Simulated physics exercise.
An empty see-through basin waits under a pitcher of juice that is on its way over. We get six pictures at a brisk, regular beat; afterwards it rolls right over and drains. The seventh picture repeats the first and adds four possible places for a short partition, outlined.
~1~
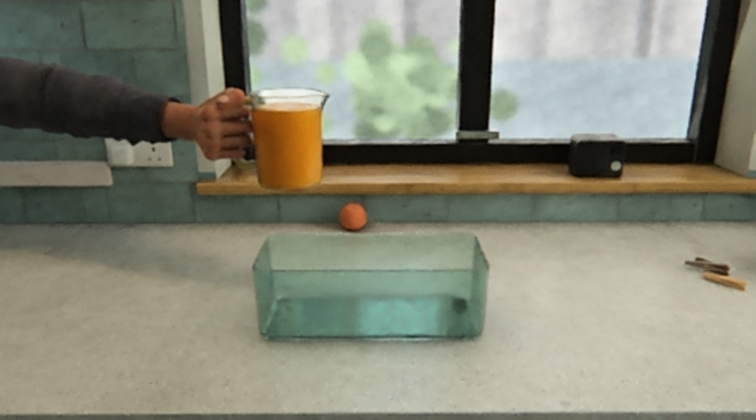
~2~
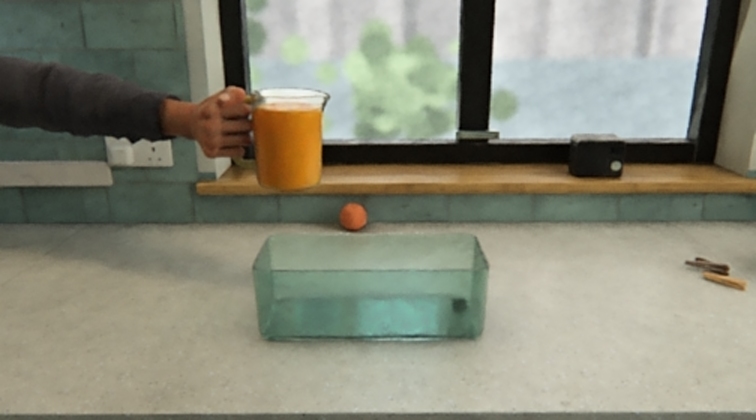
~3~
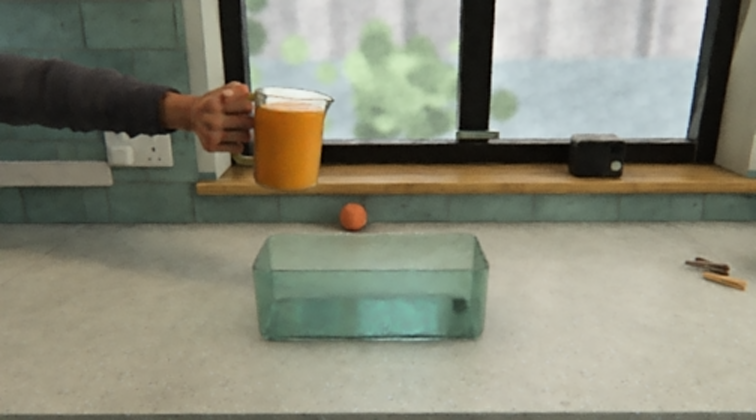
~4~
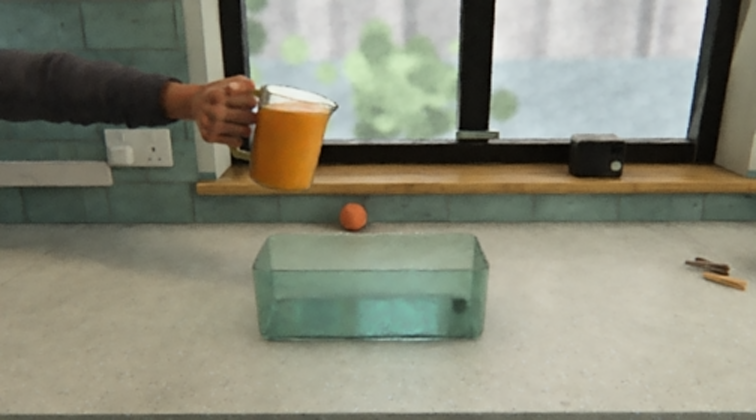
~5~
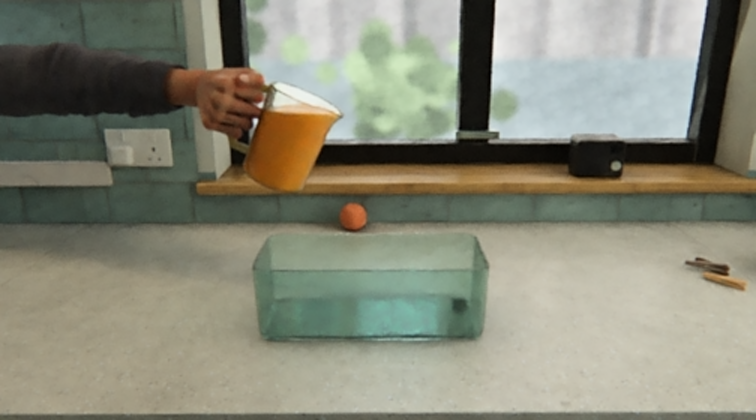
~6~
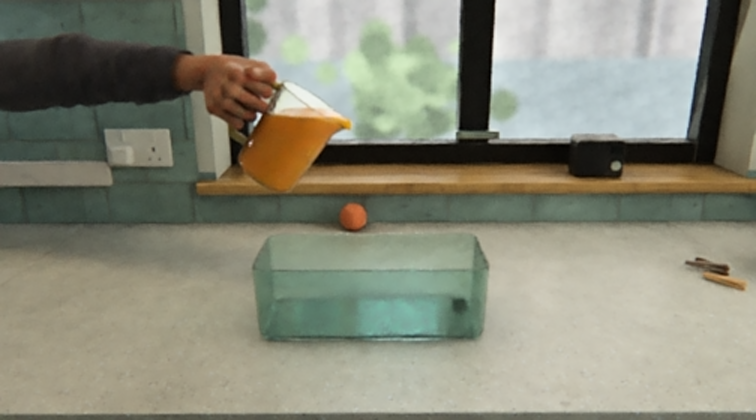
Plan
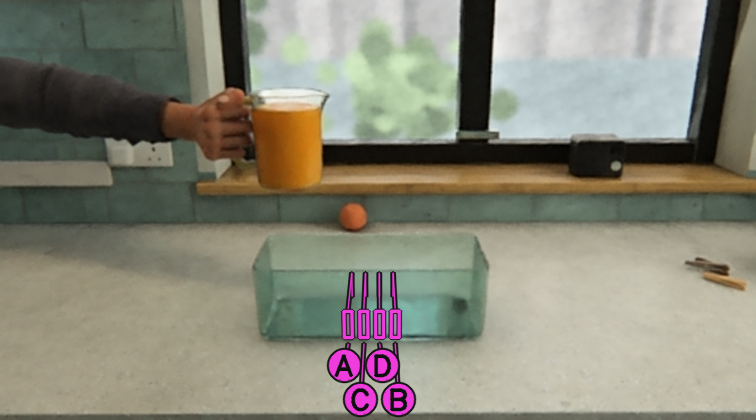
Hand tilting a glass pitcher of orange juice rightward above a clear basin on a counter, juice reaching over the lip.
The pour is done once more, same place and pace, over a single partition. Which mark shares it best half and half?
The best place is B.
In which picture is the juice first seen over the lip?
In picture 6.
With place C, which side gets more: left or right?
More ends on the right.
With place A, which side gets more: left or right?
More ends on the right.
On the marked copy, A at (348, 343); B at (395, 343); C at (363, 343); D at (379, 343).
With A, about 5 % ends left of the wall and 93 % right of it.
With B, about 50 % ends left of the wall and 49 % right of it.
With C, about 4 % ends left of the wall and 94 % right of it.
With D, about 13 % ends left of the wall and 86 % right of it.
